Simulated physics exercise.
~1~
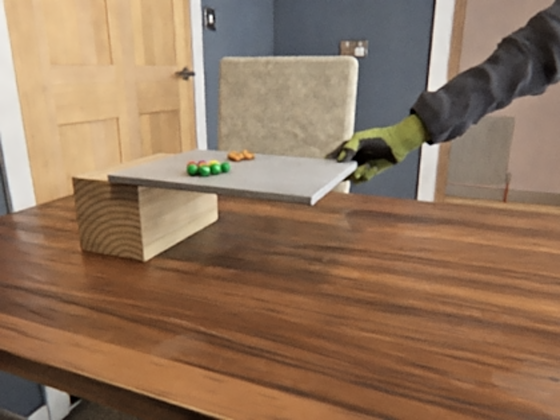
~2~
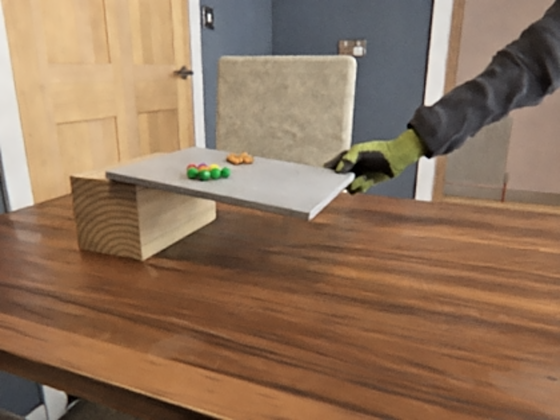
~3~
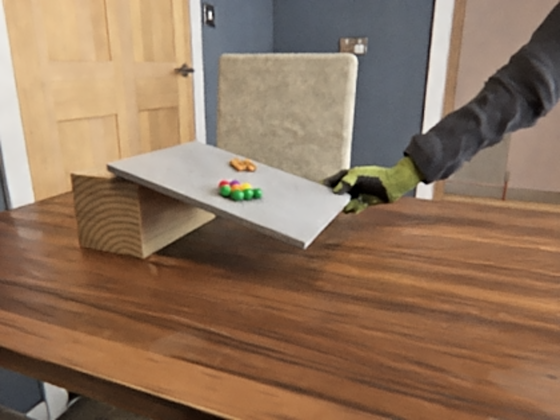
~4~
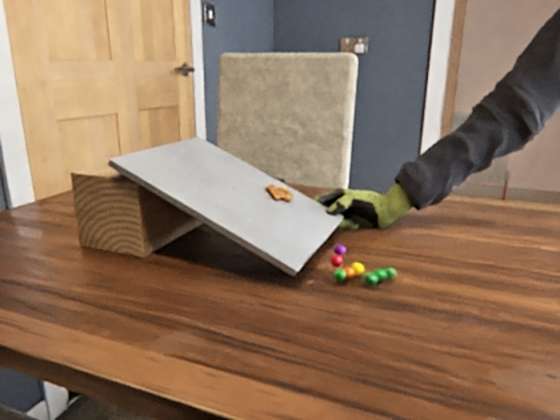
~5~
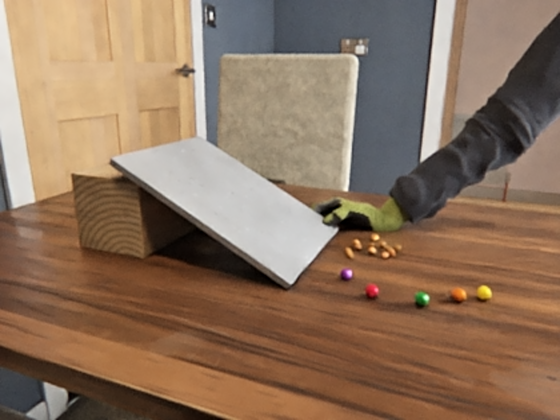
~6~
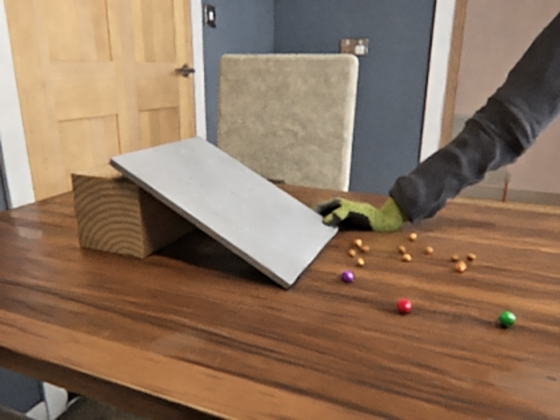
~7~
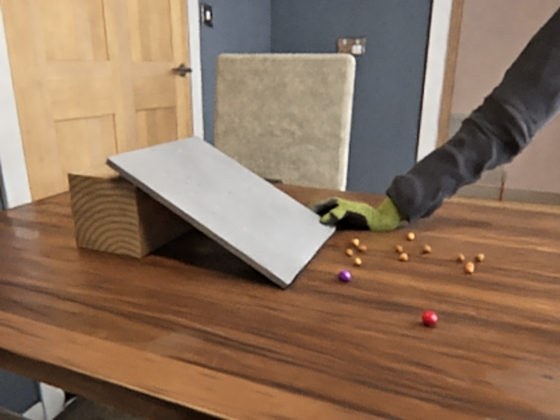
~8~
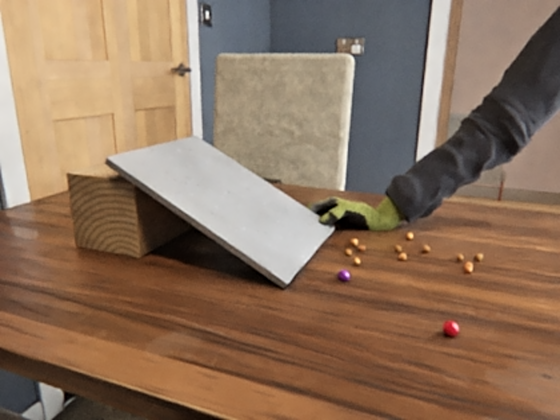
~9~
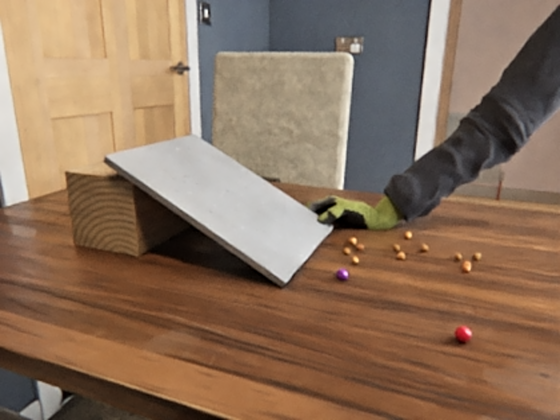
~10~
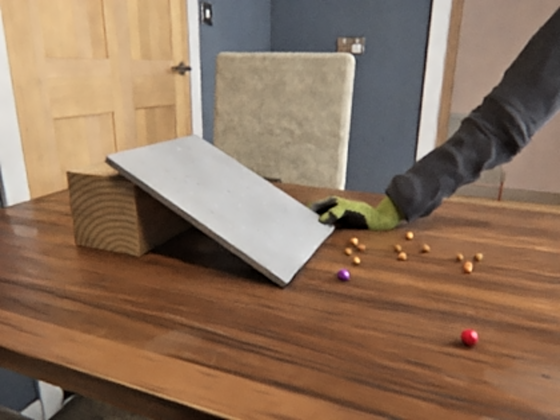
A gloved hand in green and black, with a dark sleeve, reaches in from the right and holds one end of a grey board above a brown wooden table, seen from slightly above the tabletop. The other end rests on a wooden block at left, with colourful balls in front and small orange-brown pieces behind. The hand lowers its end, and the balls roll off first. The brown pieces slide after them and scatter near the hand. Several balls roll away out of view, leaving a purple one near the board and a red one farther right.
